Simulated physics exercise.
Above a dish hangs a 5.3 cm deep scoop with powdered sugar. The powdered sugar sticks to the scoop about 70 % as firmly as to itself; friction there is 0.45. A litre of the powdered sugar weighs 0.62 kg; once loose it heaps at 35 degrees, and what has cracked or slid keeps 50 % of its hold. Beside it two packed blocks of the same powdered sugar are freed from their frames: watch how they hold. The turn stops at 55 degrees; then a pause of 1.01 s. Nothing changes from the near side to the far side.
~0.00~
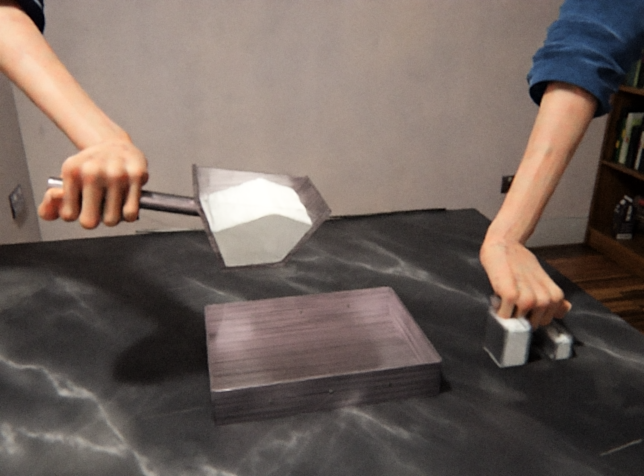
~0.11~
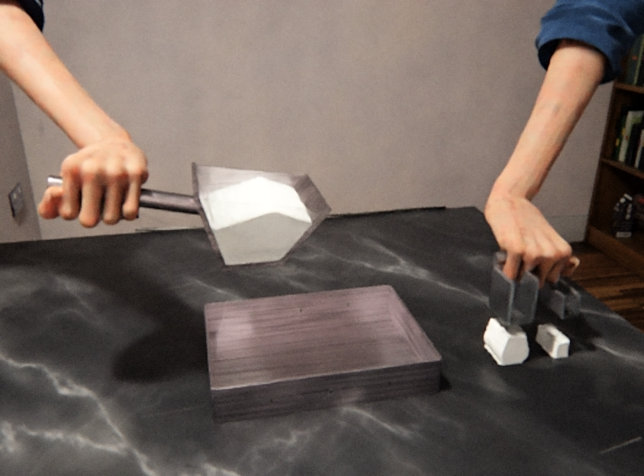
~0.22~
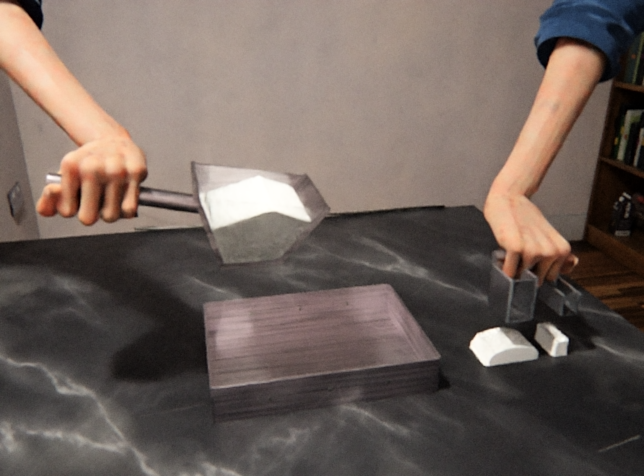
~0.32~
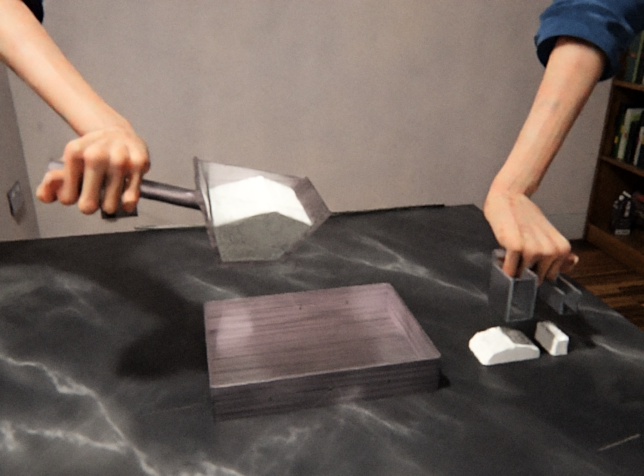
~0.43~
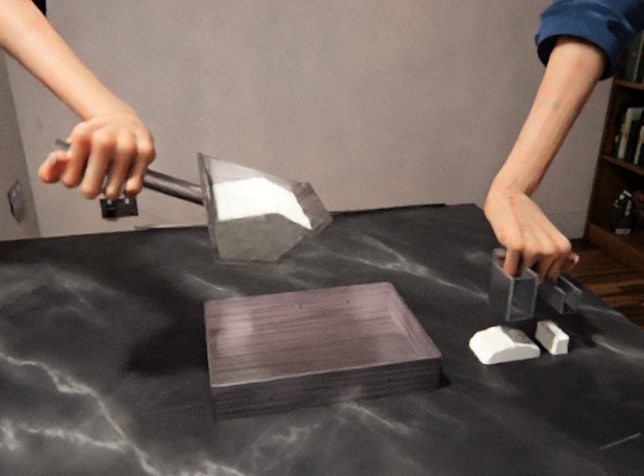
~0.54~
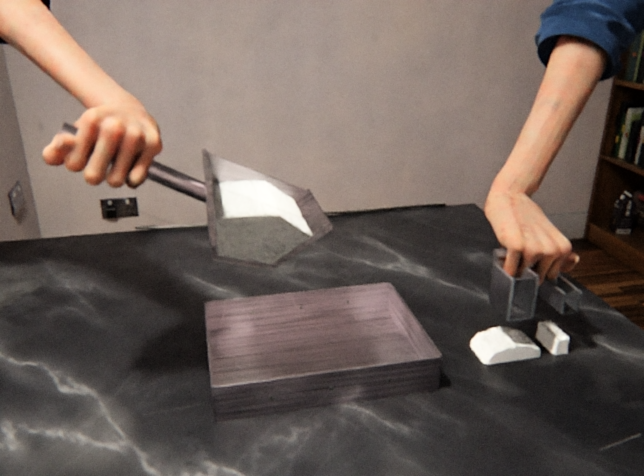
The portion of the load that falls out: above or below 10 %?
It comes out above 10 %.
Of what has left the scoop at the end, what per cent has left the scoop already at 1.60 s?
About 40 %.
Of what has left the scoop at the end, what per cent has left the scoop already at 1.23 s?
Some 0 per cent.
After 0.85 s, the scoop is at 32 degrees and 0 % has left it.
After 1.23 s, the scoop is at 52 degrees and 0 % has left it.
After 1.60 s, the scoop is at 55 degrees and 7 % has left it.
After 1.97 s, the scoop is at 55 degrees and 17 % has left it.
After 2.23 s, the scoop is at 55 degrees and 18 % has left it.
